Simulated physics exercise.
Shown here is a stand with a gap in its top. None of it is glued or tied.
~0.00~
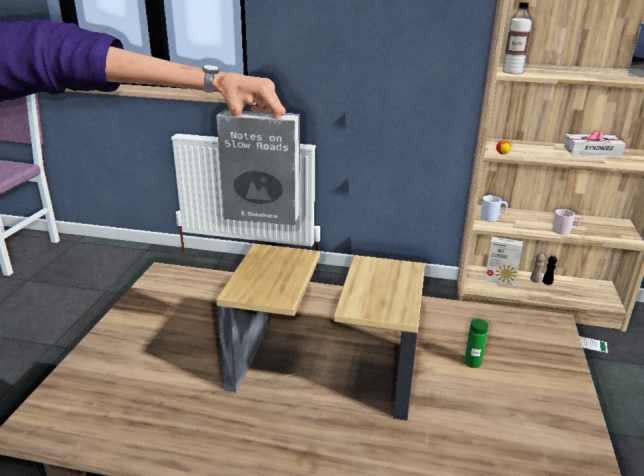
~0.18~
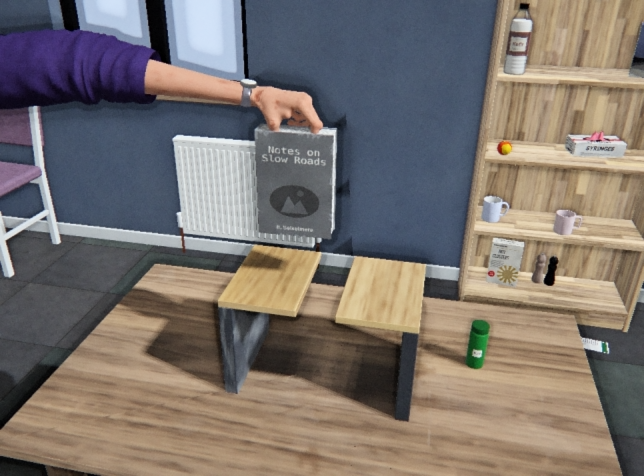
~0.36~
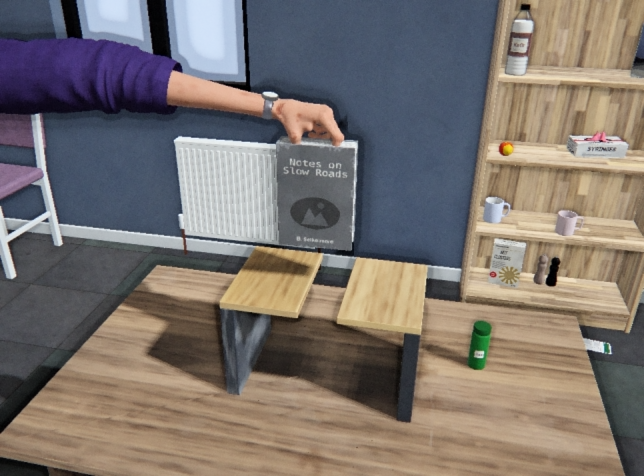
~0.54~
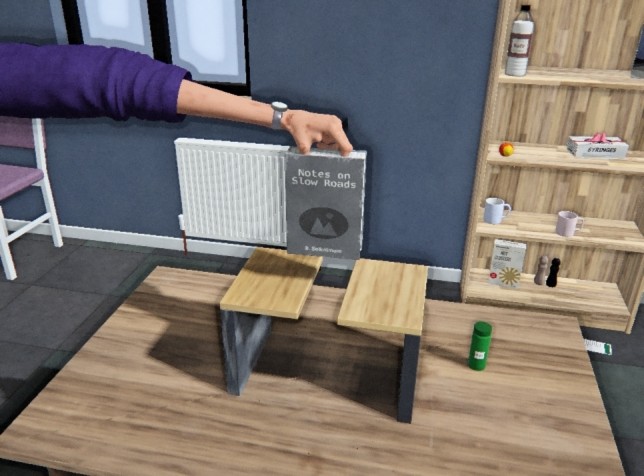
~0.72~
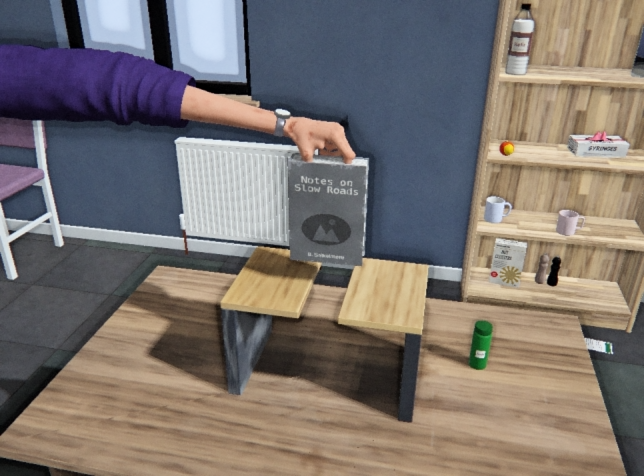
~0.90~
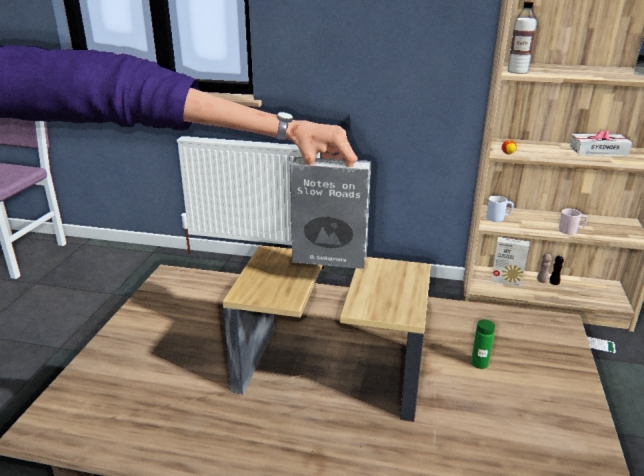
In a room with a wooden table, a purple-sleeved hand carrying a grey book rightward and slightly down above a gapped stand.
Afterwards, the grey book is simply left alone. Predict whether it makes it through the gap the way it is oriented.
It does not.
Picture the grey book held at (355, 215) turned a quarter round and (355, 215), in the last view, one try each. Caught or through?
First, it stays on top; second, it lodges.
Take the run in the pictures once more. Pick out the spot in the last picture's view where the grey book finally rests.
At about (330, 236).
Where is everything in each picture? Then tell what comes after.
Being brought over the gap; grey book (261, 168); green shaker (476, 344), in the first frame.
Being brought over the gap; grey book (297, 182); green shaker (478, 345), in the second frame.
Being brought over the gap; grey book (317, 194); green shaker (479, 346), in the third frame.
Being brought over the gap; grey book (325, 204); green shaker (480, 346), in the fourth frame.
Being brought over the gap; grey book (328, 211); green shaker (481, 345), in the fifth frame.
Poised above the slot; grey book (330, 214); green shaker (483, 344), in the sixth frame.
After 1.22 s, grey book shifted a little near (330, 236).
After 1.56 s, grey book resting near (330, 236).
In the end (1.9 s), moved from the start, grey book; green shaker unmoved. At the end, from the last picture's camera, grey book near (330, 236). The book stays on top.
